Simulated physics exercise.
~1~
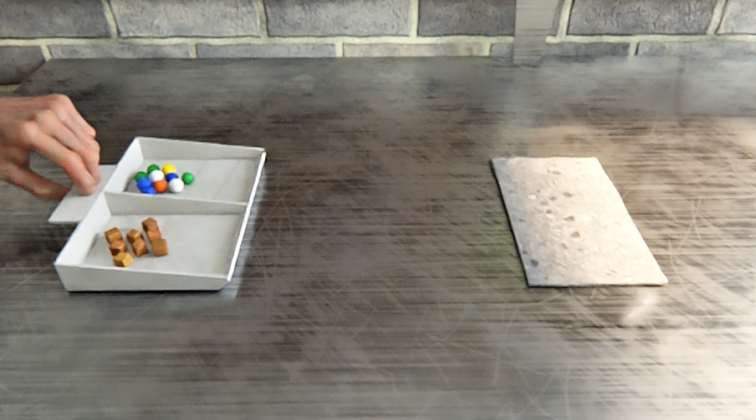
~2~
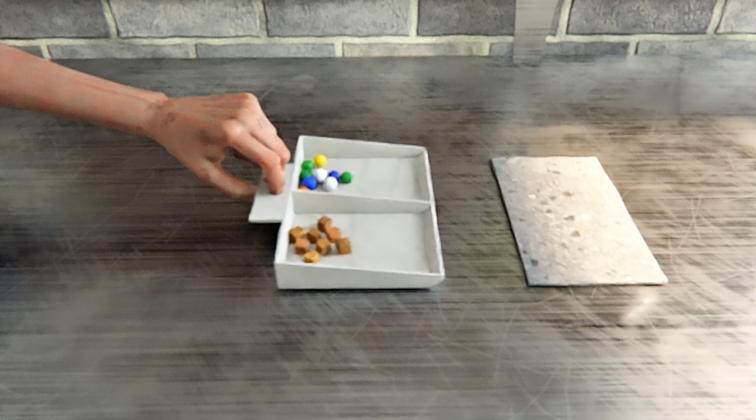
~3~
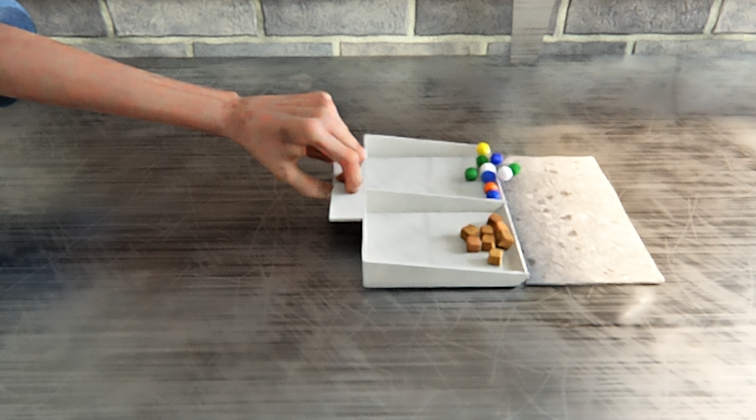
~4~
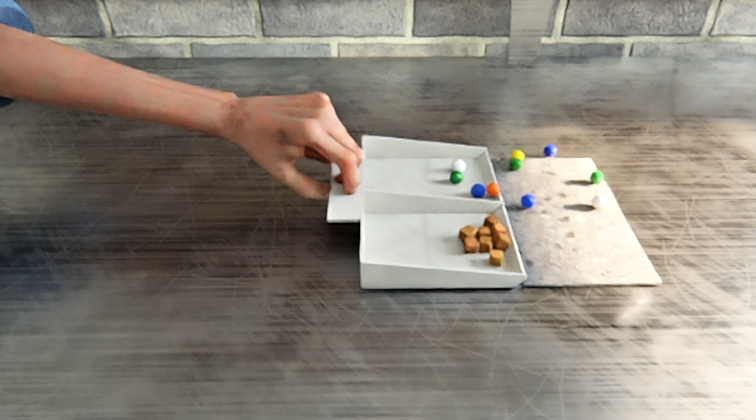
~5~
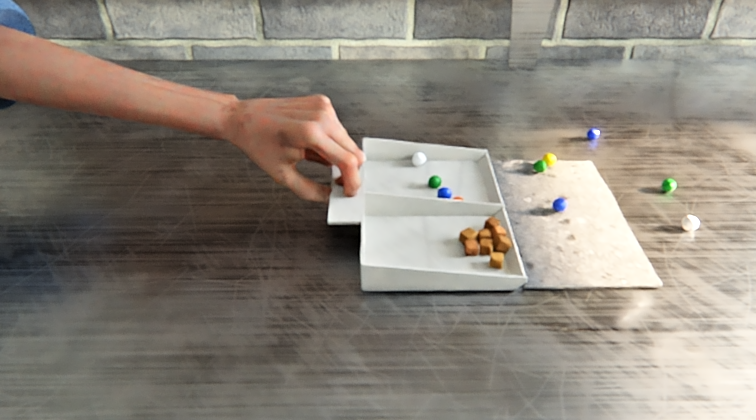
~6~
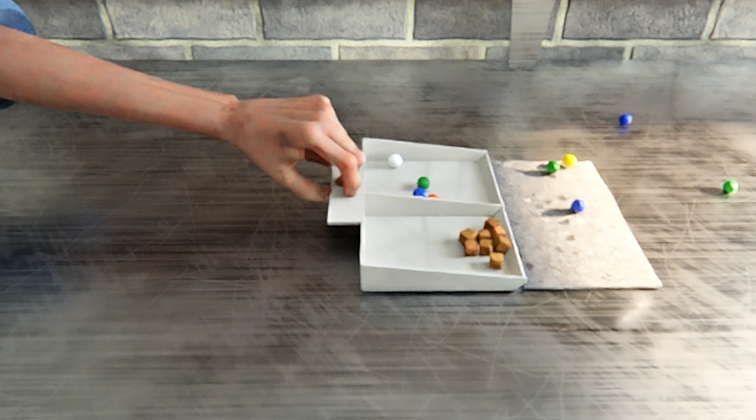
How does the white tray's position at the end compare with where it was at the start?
At the start the tray is on the left side of the surface, well apart from the speckled slab. By the end it is farther to the right, resting against the slab's left edge.
